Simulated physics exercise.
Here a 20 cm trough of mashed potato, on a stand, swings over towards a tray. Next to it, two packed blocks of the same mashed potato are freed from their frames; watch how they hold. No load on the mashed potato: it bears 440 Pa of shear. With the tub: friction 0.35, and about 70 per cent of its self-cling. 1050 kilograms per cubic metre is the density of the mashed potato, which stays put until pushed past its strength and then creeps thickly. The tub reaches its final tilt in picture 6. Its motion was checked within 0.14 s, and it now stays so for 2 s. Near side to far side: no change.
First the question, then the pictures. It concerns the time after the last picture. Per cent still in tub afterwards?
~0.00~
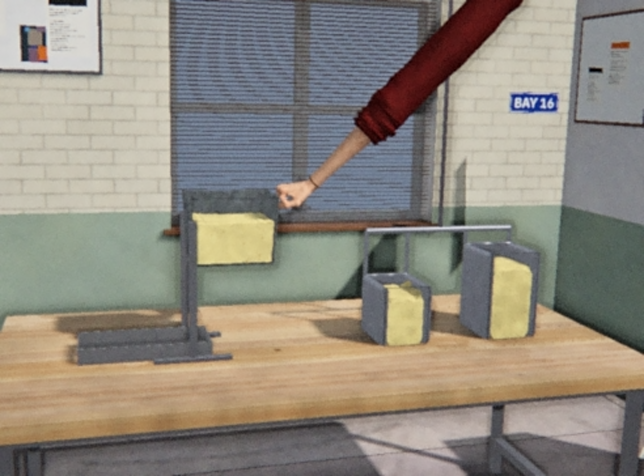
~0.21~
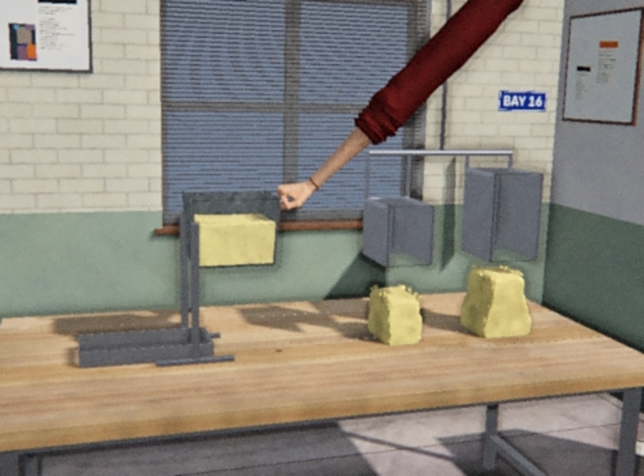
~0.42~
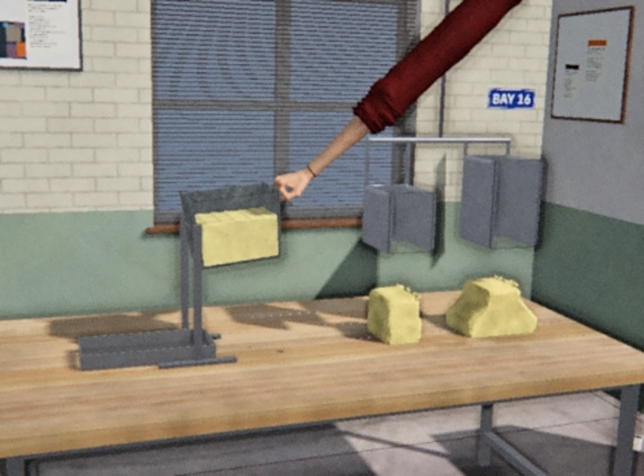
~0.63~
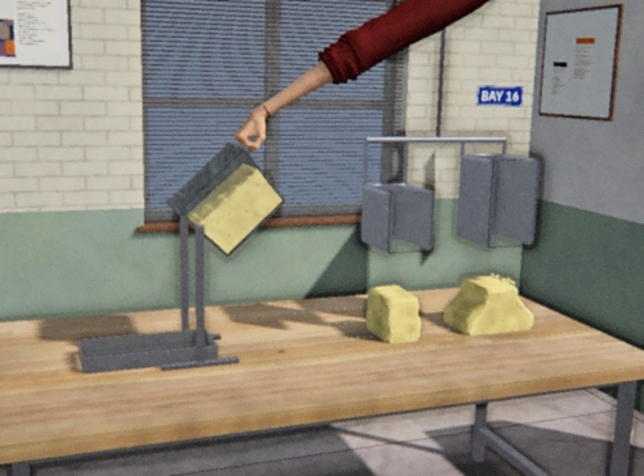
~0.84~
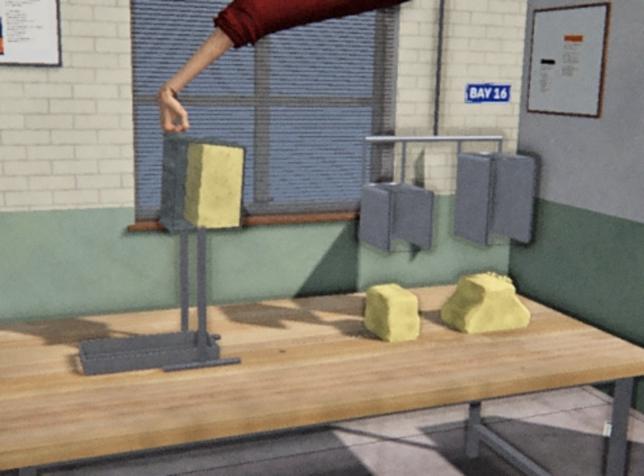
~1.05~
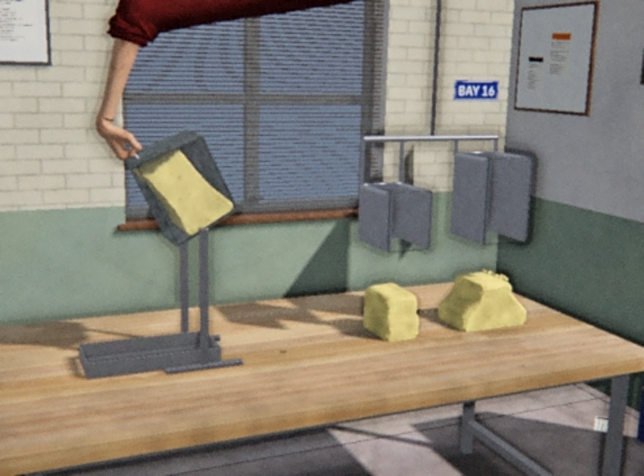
Approx. 0 %.
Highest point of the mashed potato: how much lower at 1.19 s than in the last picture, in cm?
About 14 cm.
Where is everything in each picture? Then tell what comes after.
In the first frame, handle-side rim at (276, 197), tilt 0 degrees; crest of the mashed potato at (270, 222); block heights 16 cm, 25 cm (left to right).
In the second frame, handle-side rim at (278, 198), tilt 0 degrees; crest of the mashed potato at (271, 223); block heights 16 cm, 21 cm (left to right).
In the third frame, handle-side rim at (276, 191), tilt 6 degrees; crest of the mashed potato at (273, 216); block heights 15 cm, 17 cm (left to right).
In the fourth frame, handle-side rim at (242, 150), tilt 43 degrees; crest of the mashed potato at (255, 172); block heights 15 cm, 17 cm (left to right).
In the fifth frame, handle-side rim at (176, 141), tilt 87 degrees; crest of the mashed potato at (203, 147); block heights 15 cm, 17 cm (left to right).
In the sixth frame, handle-side rim at (136, 167), tilt 116 degrees; crest of the mashed potato at (178, 154); block heights 15 cm, 17 cm (left to right).
After 1.19 s, the tub is at 116 degrees and holds 42 %.
After 1.36 s, the tub is at 116 degrees and holds 0 %.
After 1.53 s, the tub is at 116 degrees and holds 0 %.
After 1.70 s, the tub is at 116 degrees and holds 0 %.
After 3.05 s, the tub is at 116 degrees and holds 0 %.
